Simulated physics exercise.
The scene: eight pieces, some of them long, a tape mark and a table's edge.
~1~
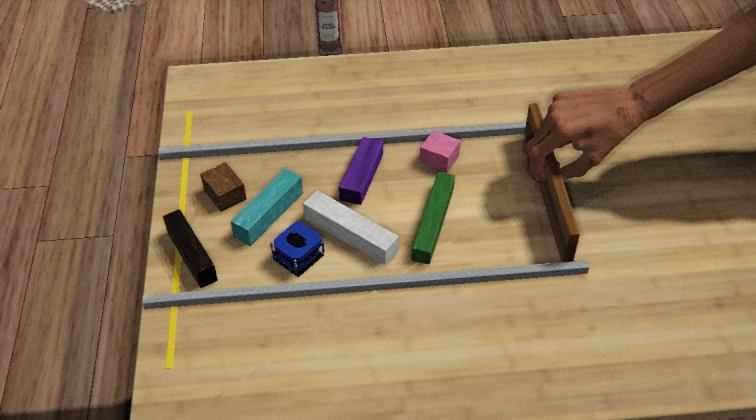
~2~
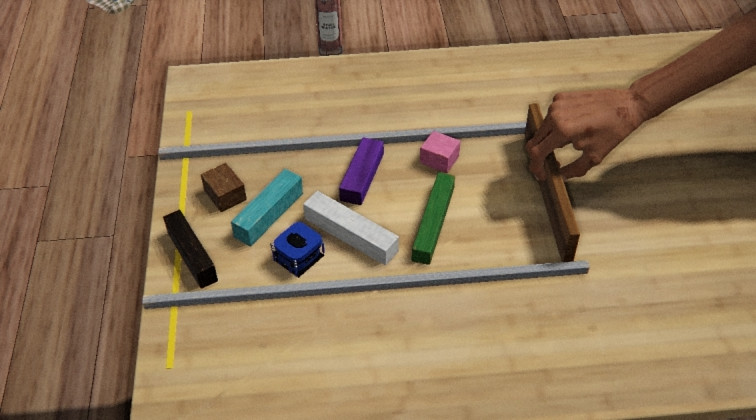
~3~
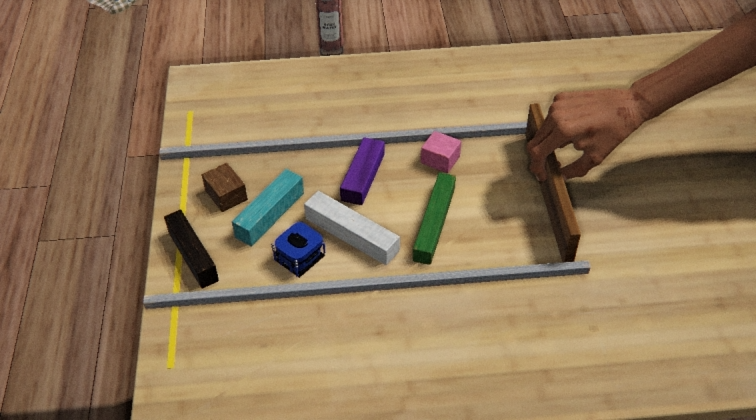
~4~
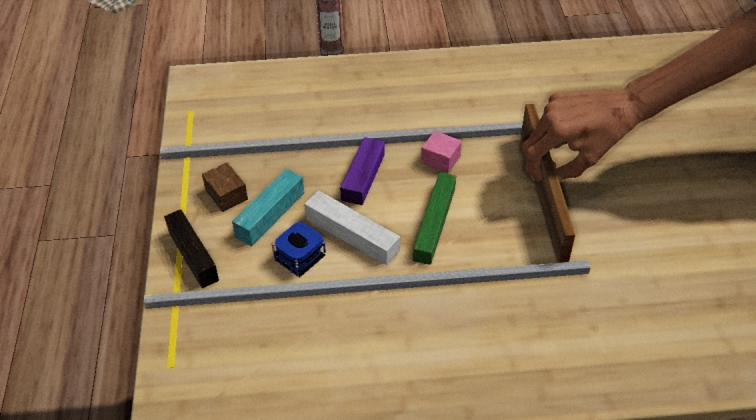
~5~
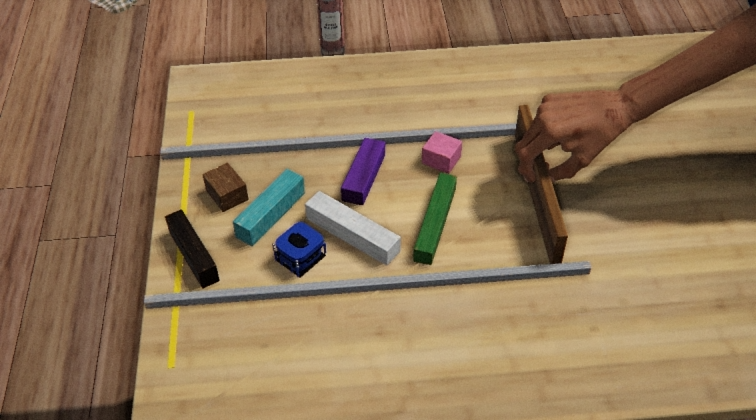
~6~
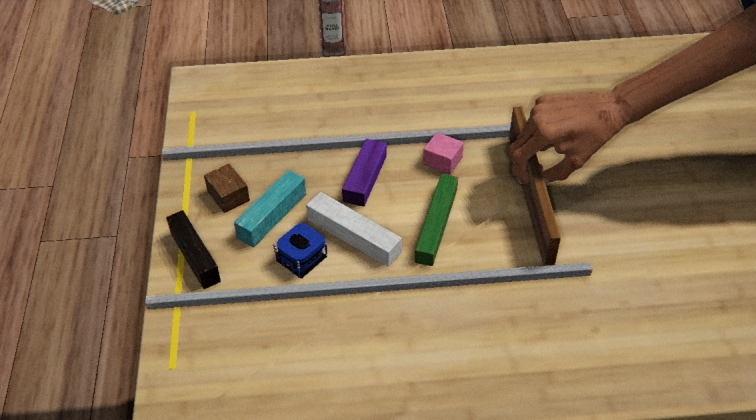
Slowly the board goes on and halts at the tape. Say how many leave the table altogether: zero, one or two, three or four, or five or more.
The number that fall off is five or more.
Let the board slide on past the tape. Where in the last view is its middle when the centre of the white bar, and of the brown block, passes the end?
For the white bar at (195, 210), for the brown block at (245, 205).
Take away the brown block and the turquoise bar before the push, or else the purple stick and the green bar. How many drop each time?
Fallen: 4, and 4 in the other try.
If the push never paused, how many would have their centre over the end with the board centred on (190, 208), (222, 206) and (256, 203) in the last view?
Place by place, 6, 3 and 0.
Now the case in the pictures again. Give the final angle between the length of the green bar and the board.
About 0°.
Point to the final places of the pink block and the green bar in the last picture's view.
About (170, 177), and the other about (172, 239).
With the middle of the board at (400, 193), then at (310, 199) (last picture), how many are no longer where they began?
4 and 7.
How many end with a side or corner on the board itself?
2 of them.
Soon after, none off yet; black bar at rest near (193, 249); brown block at rest near (227, 188); turquoise bar at rest near (271, 208).
After that, none off yet; black bar at rest near (193, 249); brown block at rest near (227, 188); turquoise bar displaced a little near (252, 212).
And then, none off yet; black bar displaced a little near (146, 257); brown block displaced well along near (160, 182); turquoise bar displaced about its own width near (173, 224).
In the end, the number that fall off is five or more; gone, purple stick, white bar, blue case, turquoise bar, brown block and black bar.
